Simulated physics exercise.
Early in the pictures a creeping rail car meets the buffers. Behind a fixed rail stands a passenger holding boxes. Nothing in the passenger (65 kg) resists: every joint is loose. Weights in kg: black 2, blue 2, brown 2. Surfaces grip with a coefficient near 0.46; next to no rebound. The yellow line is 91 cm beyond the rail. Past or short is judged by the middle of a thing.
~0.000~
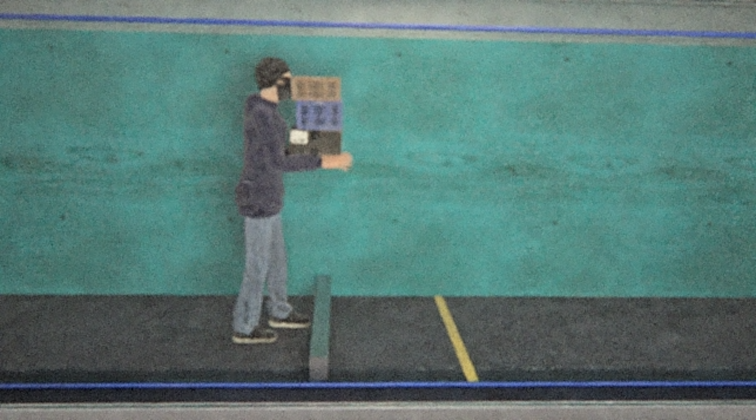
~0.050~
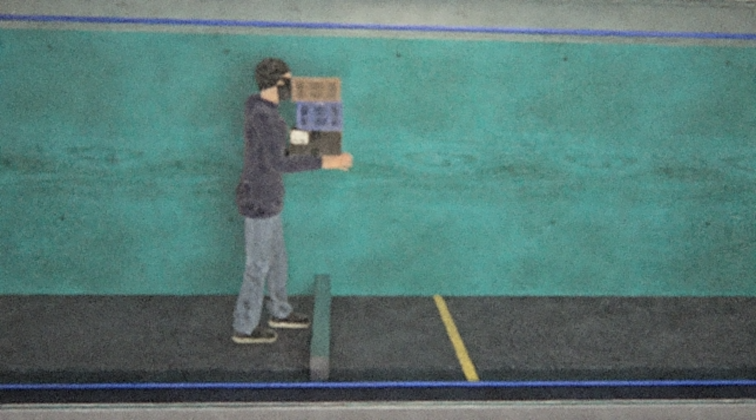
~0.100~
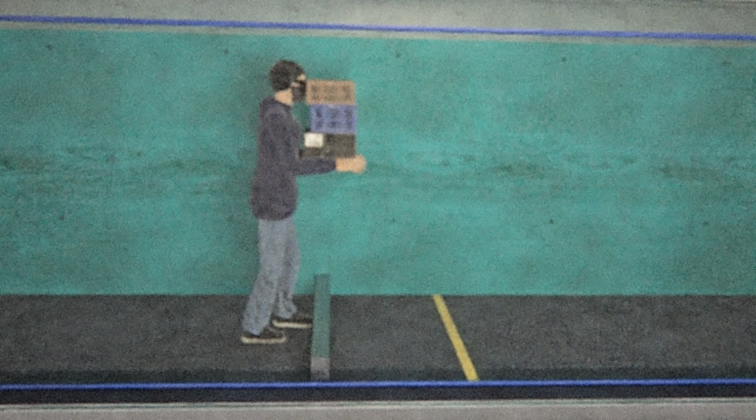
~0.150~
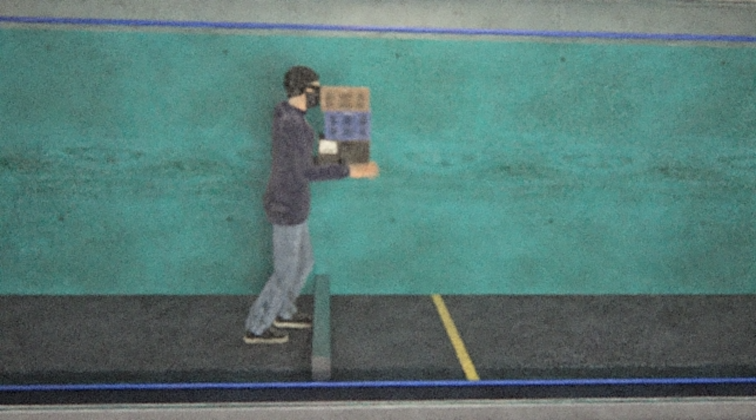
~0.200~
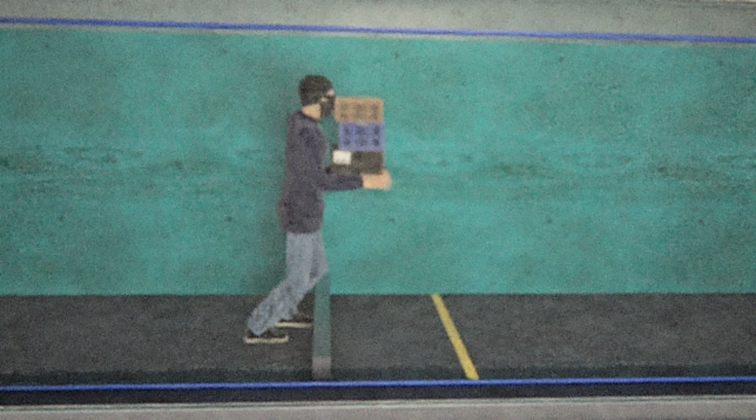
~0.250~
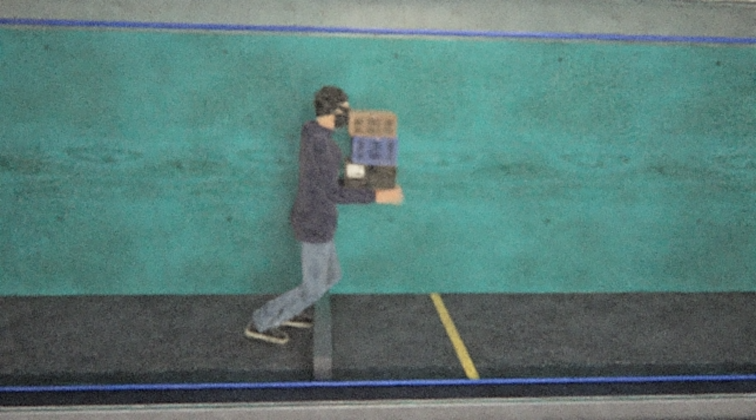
The footage shows a passenger in a dark jacket standing behind a low rail, holding three stacked cartons, then shifting right and sinking with the stack, legs slanting and knees bending over the rail while the feet stay behind it.
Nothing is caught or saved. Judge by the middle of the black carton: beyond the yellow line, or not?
Here the black carton crosses the yellow line.
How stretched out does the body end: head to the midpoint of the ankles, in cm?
About 70 cm.
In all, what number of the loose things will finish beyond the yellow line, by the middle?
The count is 3.
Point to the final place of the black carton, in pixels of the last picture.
Around (506, 316).
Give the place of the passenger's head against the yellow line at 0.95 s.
About 45 cm past it.
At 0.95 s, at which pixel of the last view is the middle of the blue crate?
Near (557, 317).
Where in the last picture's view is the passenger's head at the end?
Near (527, 294).
After 0.45 s the black carton is 26 cm short of the yellow line, tilted 35°, near (416, 254) in the last picture's view; the passenger's head 45 cm short of the yellow line.
After 0.65 s the black carton is 2 cm past the yellow line, tilted 85°, near (455, 307) in the last picture's view.
After 0.95 s the black carton is 32 cm past the yellow line, tilted 150°, near (498, 307) in the last picture's view.
When all is still (2.9 s), black carton crosses the yellow line; blue crate crosses the yellow line; brown crate crosses the yellow line; passenger's head crosses the yellow line.
